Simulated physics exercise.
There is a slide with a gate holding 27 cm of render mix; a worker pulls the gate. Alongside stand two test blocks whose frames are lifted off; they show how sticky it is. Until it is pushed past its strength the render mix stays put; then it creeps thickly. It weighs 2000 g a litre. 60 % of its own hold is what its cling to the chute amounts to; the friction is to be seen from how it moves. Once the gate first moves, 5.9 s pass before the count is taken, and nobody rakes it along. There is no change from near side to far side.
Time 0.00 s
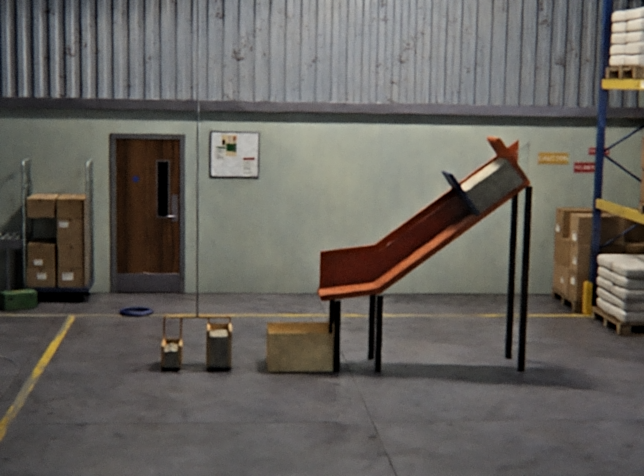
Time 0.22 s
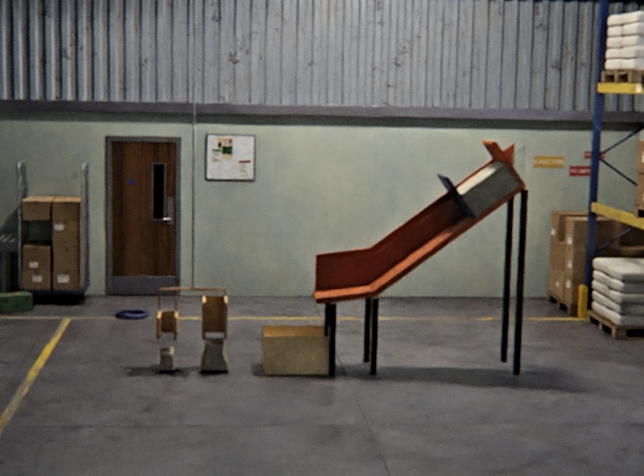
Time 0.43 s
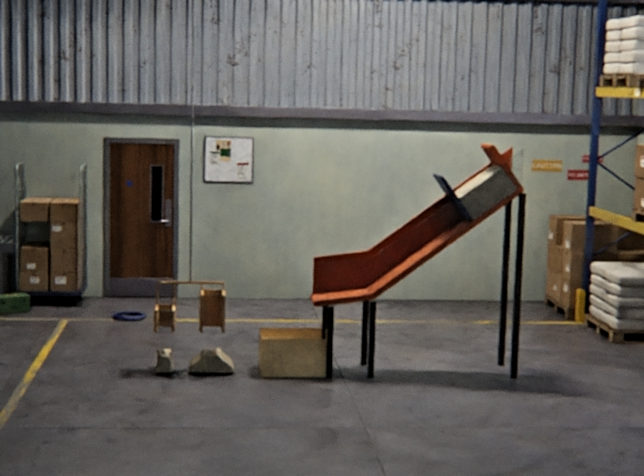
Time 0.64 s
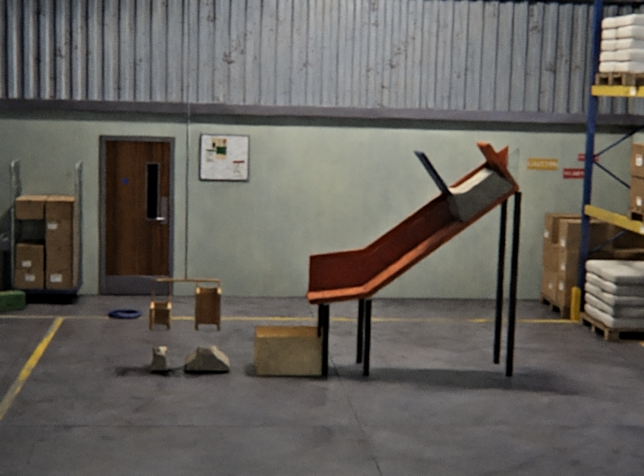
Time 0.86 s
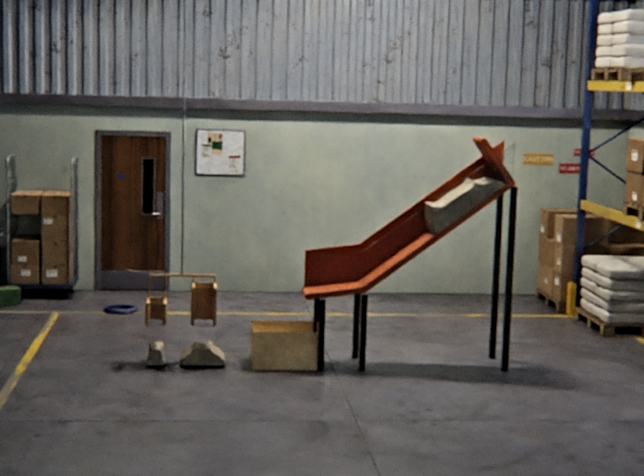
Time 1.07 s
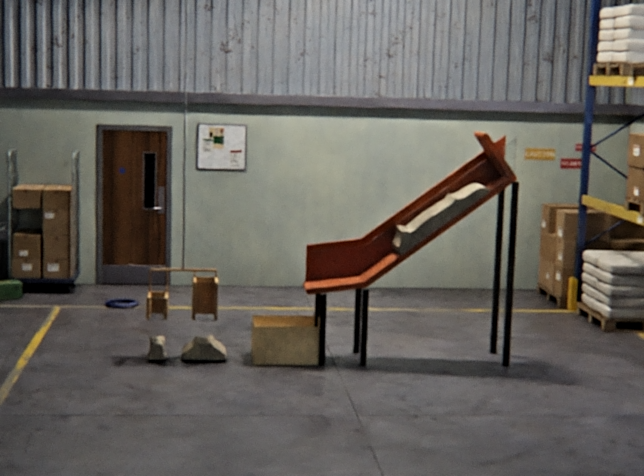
A red slide stands beside two slumping blocks, then its gate lifts and mix slides down.
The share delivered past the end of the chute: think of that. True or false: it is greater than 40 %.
True.
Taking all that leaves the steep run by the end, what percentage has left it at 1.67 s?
I'd put it near 70 per cent.
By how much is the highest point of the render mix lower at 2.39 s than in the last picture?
Measured change: About 89.5 cm.
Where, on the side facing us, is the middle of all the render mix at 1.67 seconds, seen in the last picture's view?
Somewhere near (339, 278).
After 1.67 s, 28 % is on the steep run, 72 % on the flatter one and 0 % past the end.
After 2.39 s, none is on the steep run, 31 % on the flatter one and 69 % past the end.
After 3.10 s, none is on the steep run, 28 % on the flatter one and 72 % past the end.
After 3.81 s, none is on the steep run, 28 % on the flatter one and 72 % past the end.
After 6.25 s, none is on the steep run, 28 % on the flatter one and 72 % past the end.
